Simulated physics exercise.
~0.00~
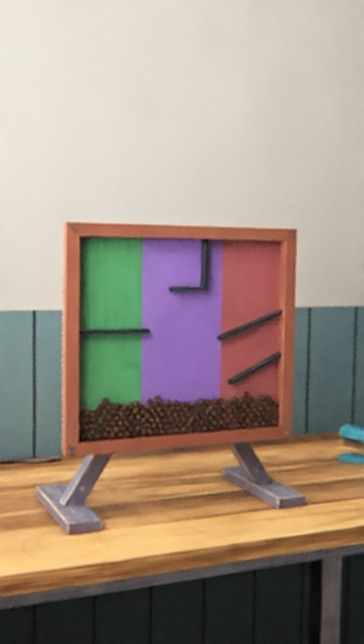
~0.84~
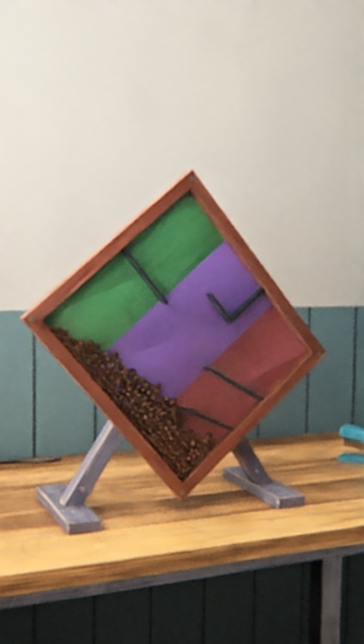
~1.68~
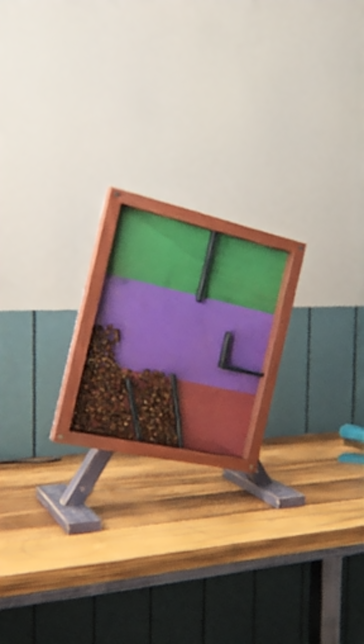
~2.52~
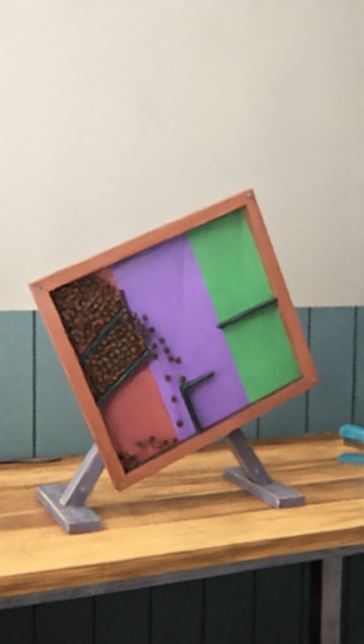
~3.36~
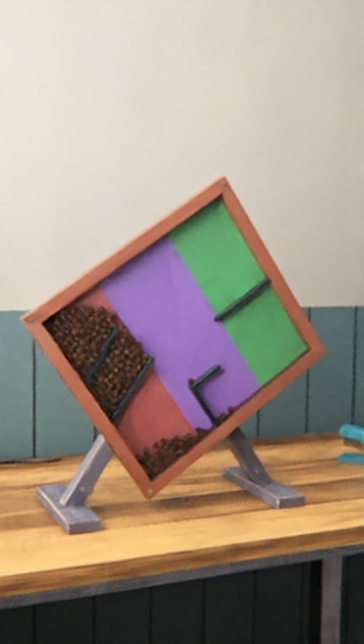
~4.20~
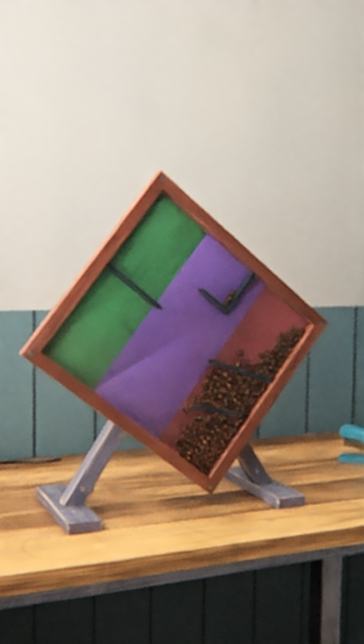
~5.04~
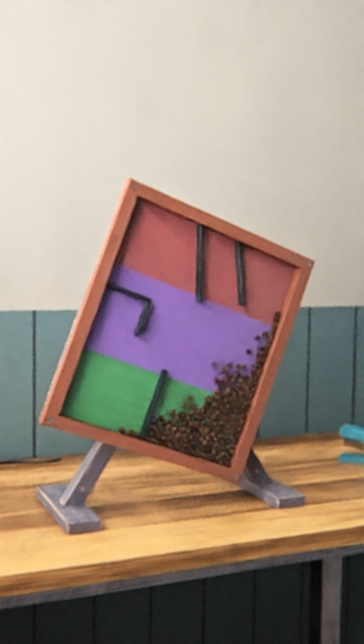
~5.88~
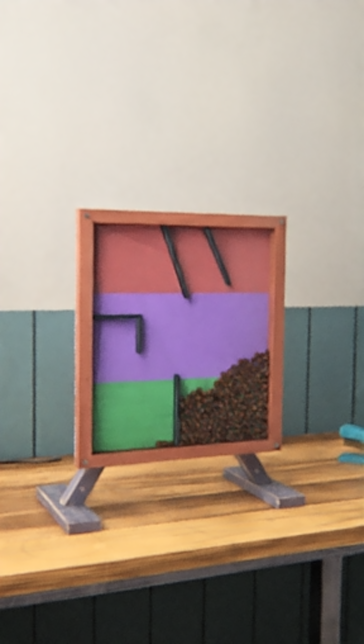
A square framed case of small dark beads tipped clockwise until they slid into the red strip, then swung back the other way past level and stopped on its side, with the beads heaped at lower right, mostly over green, some over purple.
